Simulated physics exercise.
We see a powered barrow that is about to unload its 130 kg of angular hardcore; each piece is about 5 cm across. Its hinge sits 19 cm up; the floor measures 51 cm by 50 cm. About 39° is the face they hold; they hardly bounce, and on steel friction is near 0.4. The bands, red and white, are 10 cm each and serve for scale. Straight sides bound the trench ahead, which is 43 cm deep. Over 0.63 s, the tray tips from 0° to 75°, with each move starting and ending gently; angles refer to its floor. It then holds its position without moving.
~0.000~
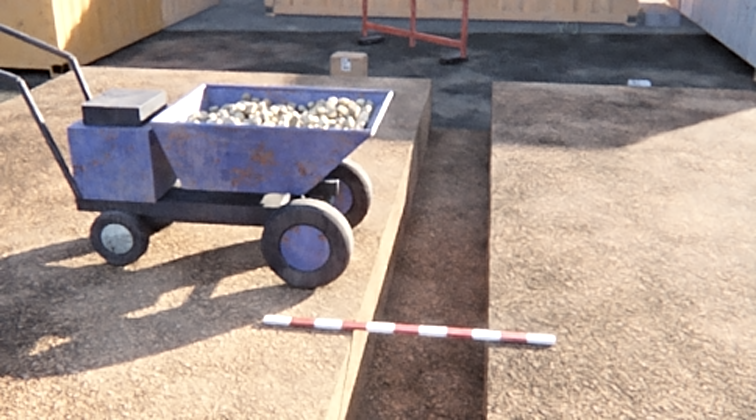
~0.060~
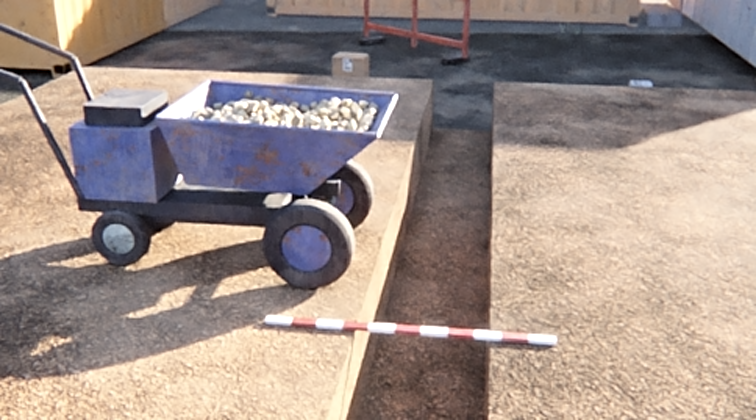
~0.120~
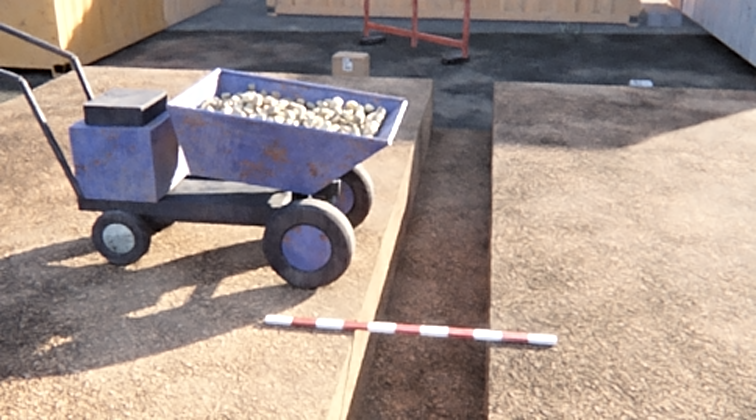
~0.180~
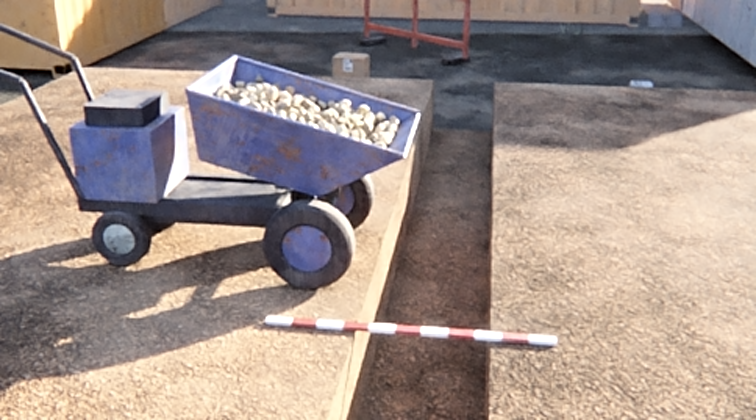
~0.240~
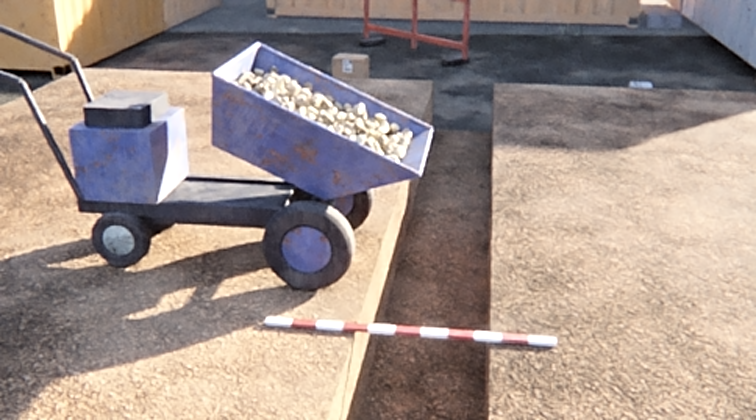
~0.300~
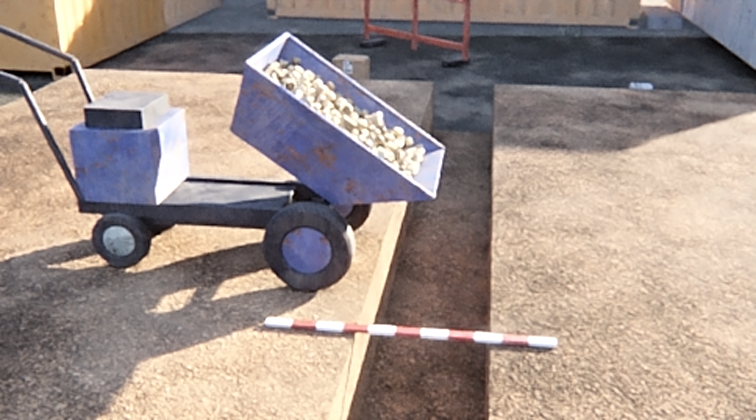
In a sunlit yard beside a straight-sided trench, a blue powered barrow stands still behind a red and white banded pole while its stone-filled tray tilts steadily, the rear rising and the front lip lowering toward the right.
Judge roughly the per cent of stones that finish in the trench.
An estimated 68 per cent finish in the trench.
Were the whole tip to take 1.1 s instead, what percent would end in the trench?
In that case, around 85%.
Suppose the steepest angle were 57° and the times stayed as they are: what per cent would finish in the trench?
In that case near 35 per cent.
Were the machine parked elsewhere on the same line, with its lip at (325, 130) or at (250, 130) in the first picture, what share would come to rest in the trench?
About 100 per cent from the first spot, about 60 from the second.
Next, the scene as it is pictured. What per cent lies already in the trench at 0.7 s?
Something like 25 in a hundred.
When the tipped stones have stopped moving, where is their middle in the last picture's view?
The stones end up centred near (472, 333).
After 0.5 s the floor is at 63°; 100 % in the tray; the foremost stones are at (445, 218).
After 0.7 s the floor is at 75°; 67 % in the tray, 26 % in the trench, 8 % past the trench; the foremost stones are at (521, 279).
After 1.1 s the floor is at 75°; 7 % in the tray, 61 % in the trench, 32 % past the trench; the foremost stones are at (701, 286).
After 3.0 s the floor is at 75°; 0 % in the tray, 68 % in the trench, 32 % past the trench; the foremost stones are past the picture's edge.
